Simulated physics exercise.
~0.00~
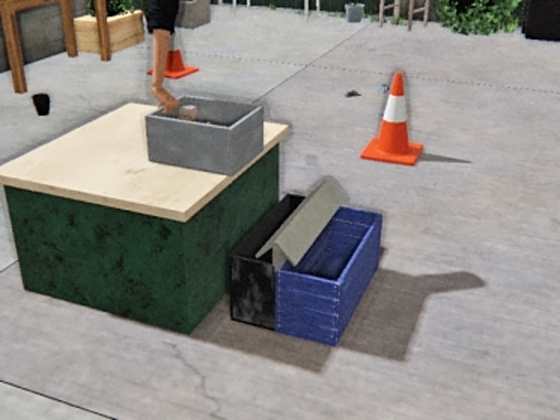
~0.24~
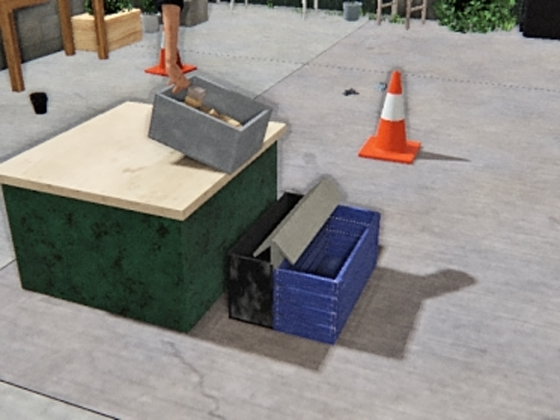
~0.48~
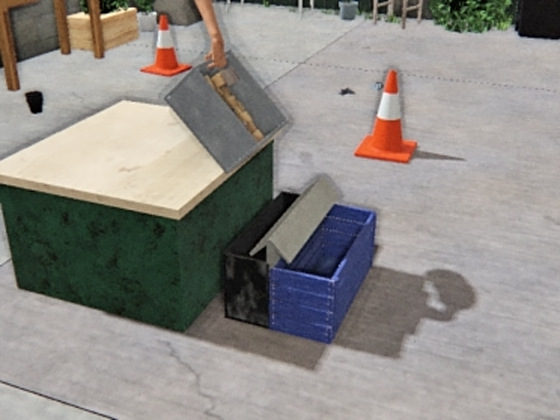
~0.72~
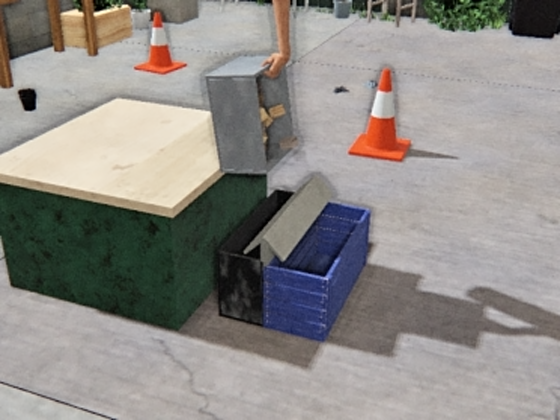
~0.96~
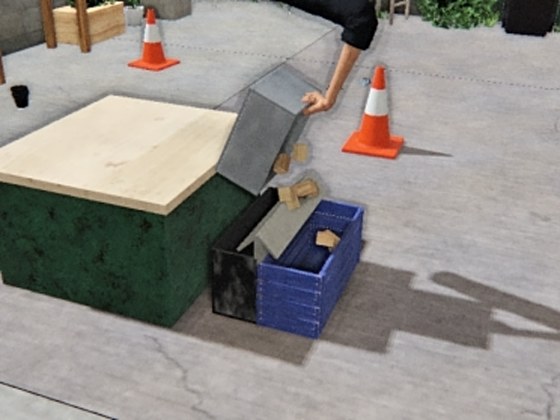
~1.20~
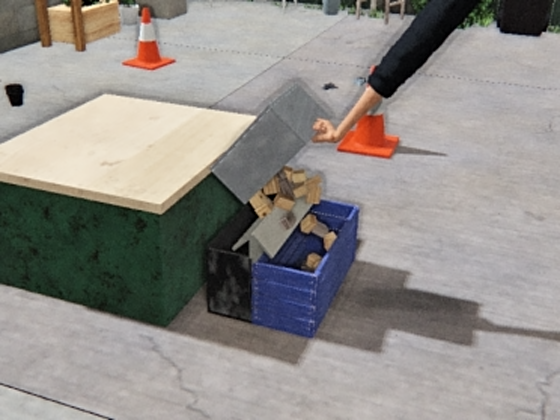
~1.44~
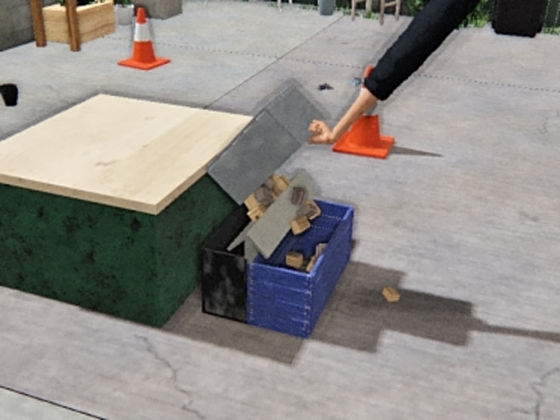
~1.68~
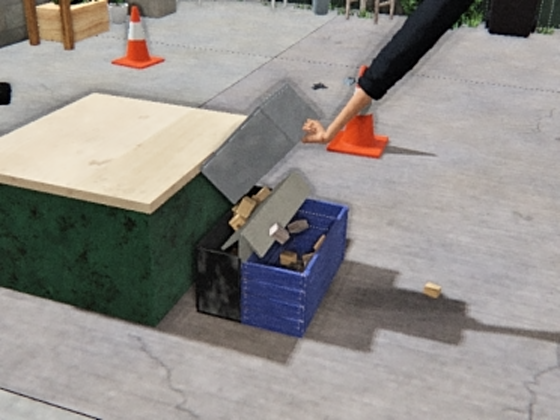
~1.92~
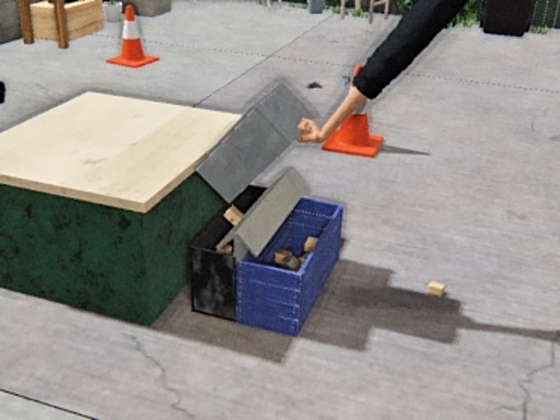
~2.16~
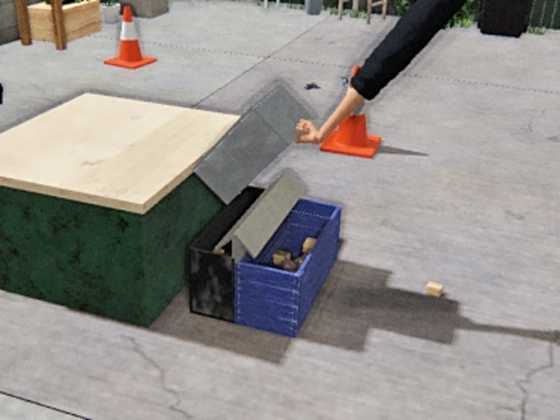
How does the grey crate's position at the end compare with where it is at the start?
At the start the grey crate sits upright on top of the bench near its right side. By the end it is tipped well over past the bench's right edge, with its open side facing down over the black tub and blue trough.
